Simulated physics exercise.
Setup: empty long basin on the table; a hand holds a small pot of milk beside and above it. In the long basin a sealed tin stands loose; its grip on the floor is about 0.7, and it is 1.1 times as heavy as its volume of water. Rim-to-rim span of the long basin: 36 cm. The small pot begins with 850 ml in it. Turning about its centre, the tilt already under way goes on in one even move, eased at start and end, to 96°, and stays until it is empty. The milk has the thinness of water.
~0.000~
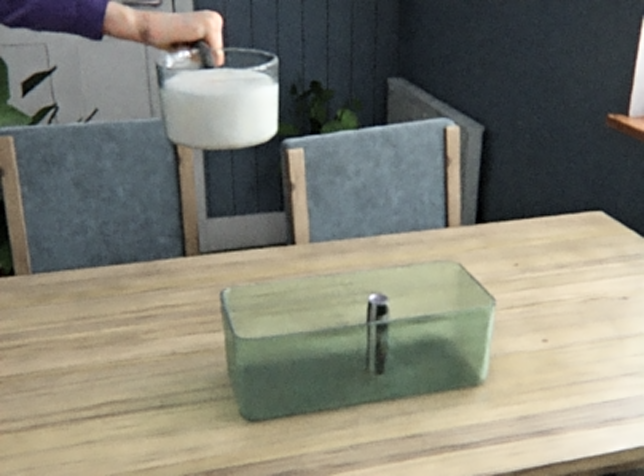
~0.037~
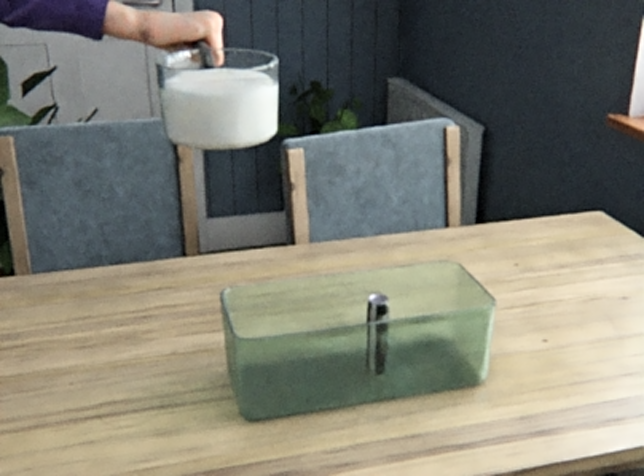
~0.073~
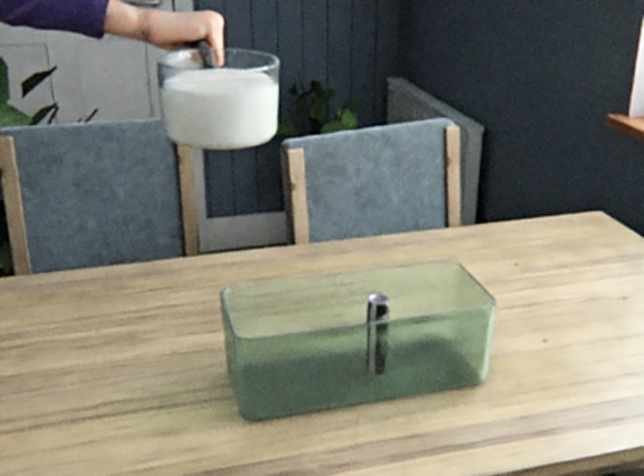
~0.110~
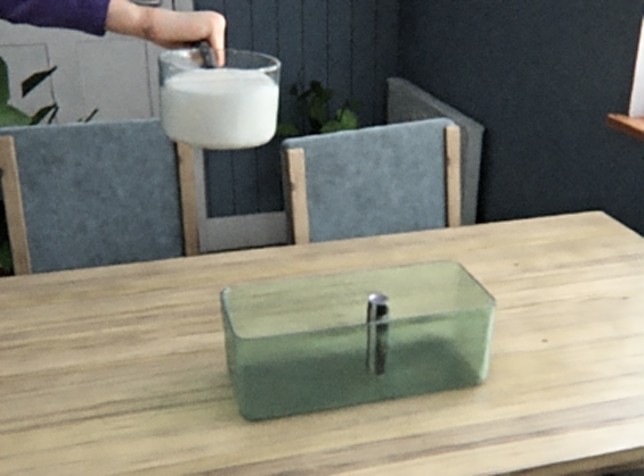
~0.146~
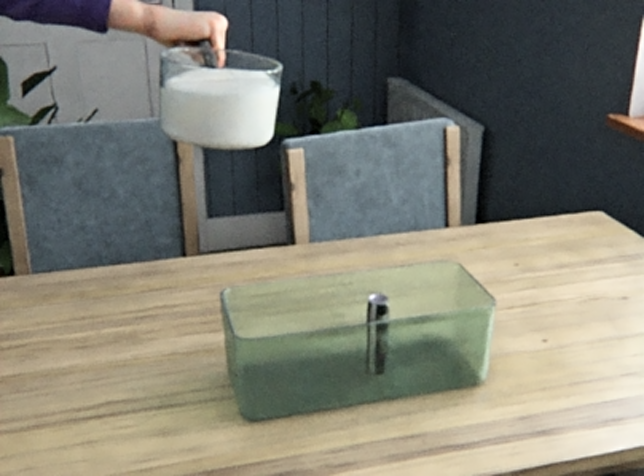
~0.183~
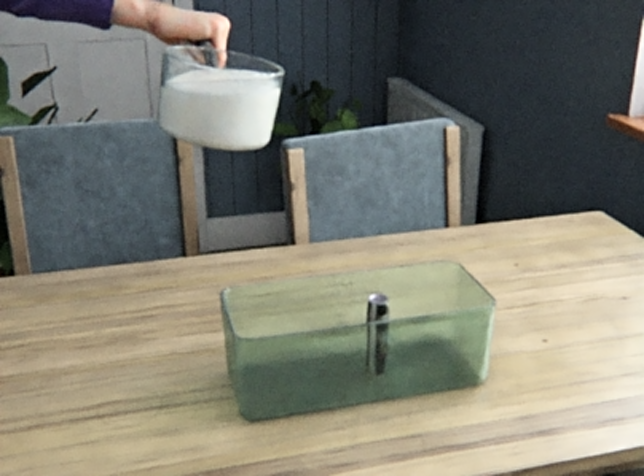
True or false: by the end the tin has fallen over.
True.
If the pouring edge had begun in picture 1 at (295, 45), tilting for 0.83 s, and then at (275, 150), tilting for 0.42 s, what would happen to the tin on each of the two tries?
In the first try it comes down; in the second it remains standing.
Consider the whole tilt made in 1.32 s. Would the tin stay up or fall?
Outcome - the tin remains standing.
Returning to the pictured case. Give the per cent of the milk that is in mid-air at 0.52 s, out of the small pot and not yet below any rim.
I'd say close to 26 per cent.
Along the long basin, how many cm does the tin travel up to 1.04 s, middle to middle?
Close to 3 cm.
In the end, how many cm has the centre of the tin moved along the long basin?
It finishes around 8.5 cm from where it began.
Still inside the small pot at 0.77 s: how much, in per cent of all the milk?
Close to 22 in a hundred.
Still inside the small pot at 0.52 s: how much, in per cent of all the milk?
Around 74 in a hundred.
After 0.52 s the tilt is 68° and 73 per cent is still to pour; the tin stands where it began.
After 0.77 s the tilt is 95° and 21 per cent is still to pour; the tin stands where it began.
After 1.04 s the tilt is 96° and 5 per cent is still to pour; the tin leans 11°.
After 1.32 s the tilt is 96° and 1 per cent is still to pour; the tin lies on its side.
In the end the tin lies on its side.
